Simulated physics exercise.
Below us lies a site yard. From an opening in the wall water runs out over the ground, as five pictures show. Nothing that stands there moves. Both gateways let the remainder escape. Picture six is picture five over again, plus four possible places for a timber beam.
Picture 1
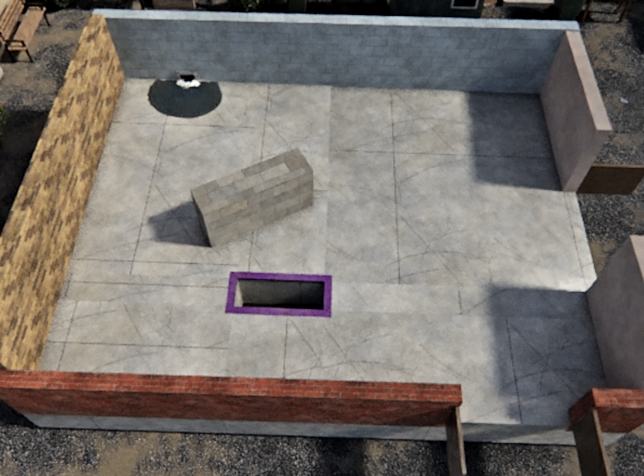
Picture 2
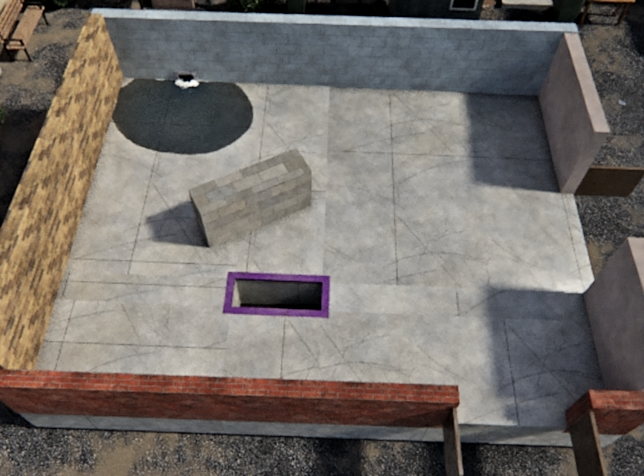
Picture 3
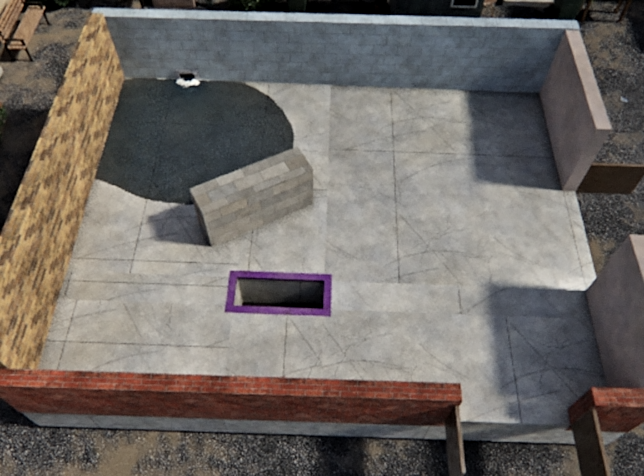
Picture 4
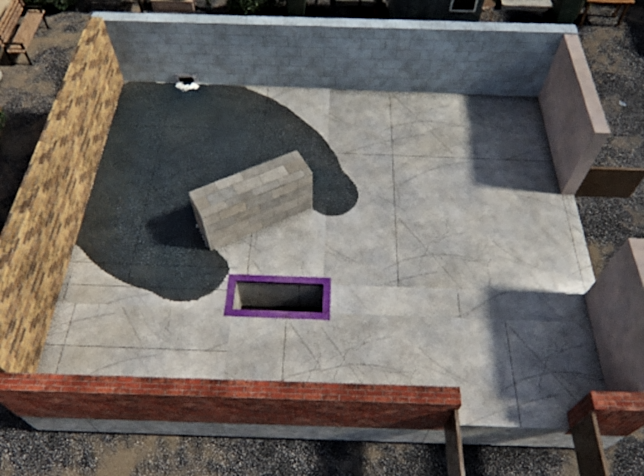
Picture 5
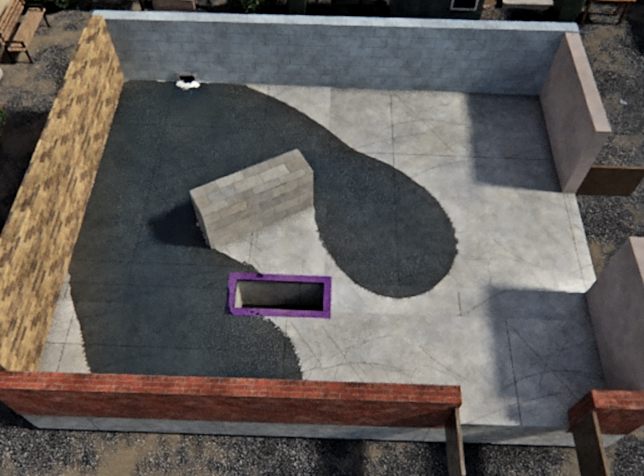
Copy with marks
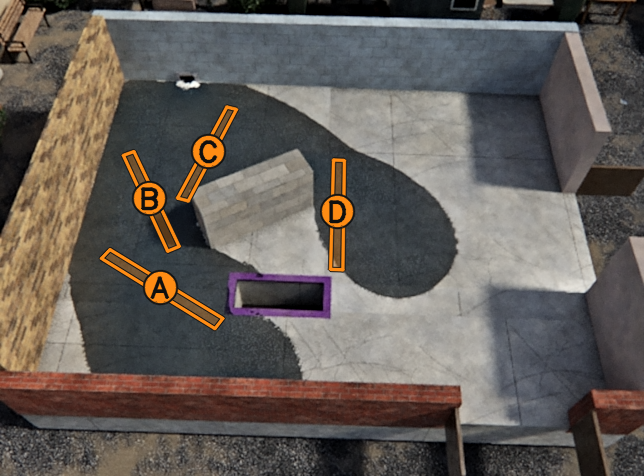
A walled yard slowly flooded with dark water from an outlet at the back left, the pool widening, wrapping around both sides of a grey block, then reaching the purple-rimmed opening and front wall.
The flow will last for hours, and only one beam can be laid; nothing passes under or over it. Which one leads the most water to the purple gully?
Place A.
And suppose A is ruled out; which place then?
Here it is place D.
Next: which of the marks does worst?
C.
In orange, A from (105, 254) to (218, 323); B from (128, 153) to (173, 248); C from (182, 199) to (231, 108); D from (336, 269) to (339, 160).
With A, about 46 % of the stream goes into the purple gully, about 54 % out by the gates.
With B, about 11 % of the stream goes into the purple gully, about 88 % out by the gates.
With C, about 7 % of the stream goes into the purple gully, about 92 % out by the gates.
With D, about 28 % of the stream goes into the purple gully, about 72 % out by the gates.
